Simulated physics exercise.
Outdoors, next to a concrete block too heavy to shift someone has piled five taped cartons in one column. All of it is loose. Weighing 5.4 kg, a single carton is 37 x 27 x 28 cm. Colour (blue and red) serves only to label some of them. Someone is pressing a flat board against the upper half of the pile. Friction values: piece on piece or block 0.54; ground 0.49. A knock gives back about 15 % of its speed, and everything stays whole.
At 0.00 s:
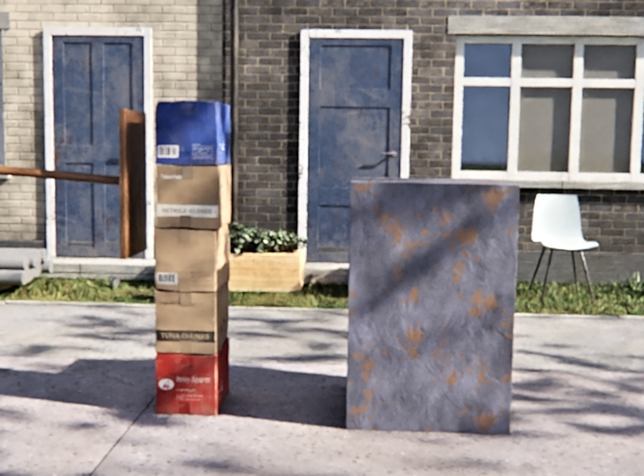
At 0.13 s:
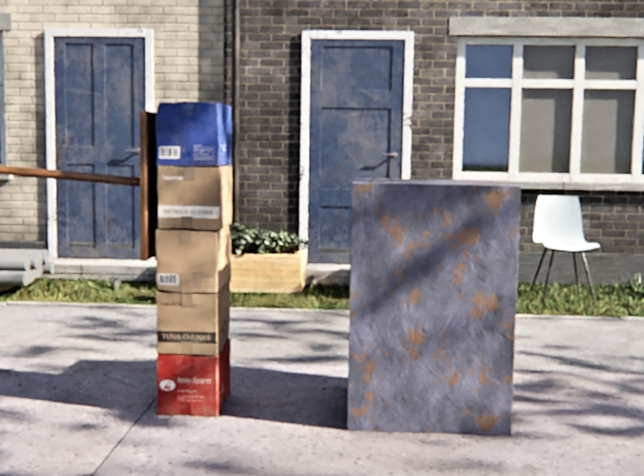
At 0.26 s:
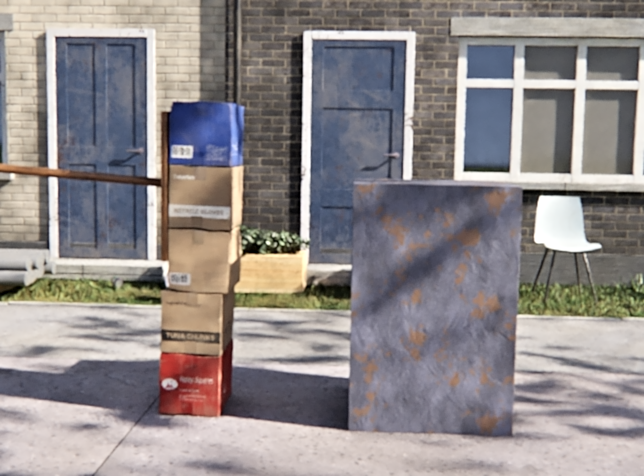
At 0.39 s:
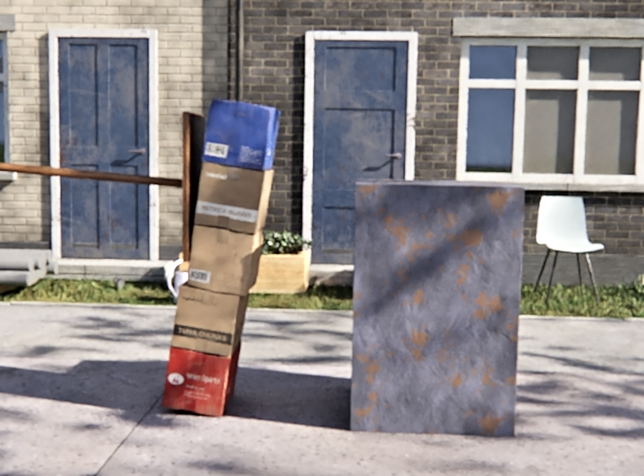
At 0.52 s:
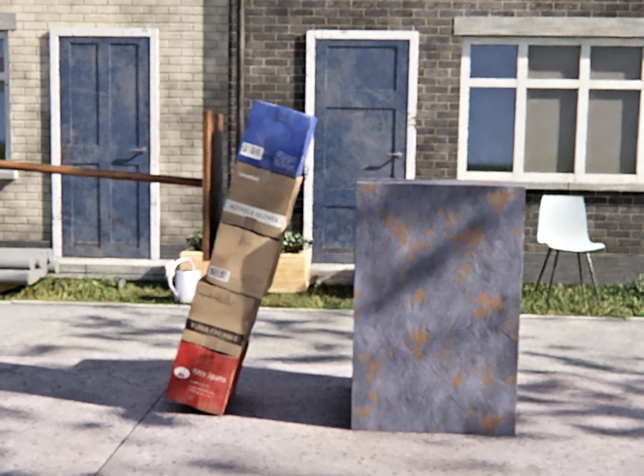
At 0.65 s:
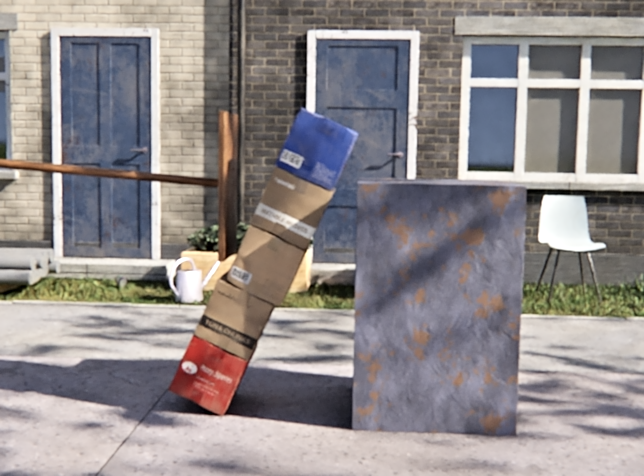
In this clip, a flat brown board moves in from the left and presses against the upper part of a stack of five cartons, blue on top and red at the bottom, tilting the whole stack rightward toward a large grey block.
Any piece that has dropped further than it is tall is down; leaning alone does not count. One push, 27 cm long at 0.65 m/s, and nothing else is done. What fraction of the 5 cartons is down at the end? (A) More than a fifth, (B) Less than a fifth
Less than a fifth.
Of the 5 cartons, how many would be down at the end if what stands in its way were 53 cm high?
2.
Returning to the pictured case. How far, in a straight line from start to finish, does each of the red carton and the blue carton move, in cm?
Approx. distance from start in cm - red 10, blue 60.
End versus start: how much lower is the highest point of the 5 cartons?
Roughly 5 centimetres.
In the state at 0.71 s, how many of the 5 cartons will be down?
The number reaches 0 by then.
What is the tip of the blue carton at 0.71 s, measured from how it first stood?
It sits at about 30 degrees.
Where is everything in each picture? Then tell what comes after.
In the first picture (places mark the middle of the side facing us), board (122, 164) 13 cm short; red carton (186, 385); blue carton (186, 133); nothing disturbed.
In the second picture, board (143, 165) 46 mm short; blue carton (187, 134).
In the third picture, board (164, 166) 39 mm in; blue carton (200, 134) shifted 50 mm; 3 disturbed, none down.
In the fourth picture, board (185, 167) 12 cm in; blue carton (237, 134) leaning 8°; red carton (195, 383) leaning 8°; 5 disturbed, none down.
In the fifth picture, board (206, 166) 21 cm in; blue carton (275, 138) leaning 16°; red carton (201, 379) leaning 16°; 5 disturbed, none down.
In the sixth picture, board (222, 166) 27 cm in; blue carton (316, 149) leaning 24°; red carton (208, 376) leaning 24°; steepest lean 24°, the carton at (291, 209); 5 disturbed, none down.
After 0.71 s, none of the 5 cartons down, 5 disturbed; blue carton leaning 30°, 8 cm lower; red carton leaning 28°.
After 0.86 s, none of the 5 cartons down, 5 disturbed; blue carton leaning 48°; red carton leaning 30°.
At rest (1.7 s), none of the 5 cartons down, 5 disturbed; blue carton leaning 30°, 9 cm lower; red carton leaning 30°. That is 0 per cent. As the last picture would show them, middles, blue carton near (337, 156), red carton near (219, 364).
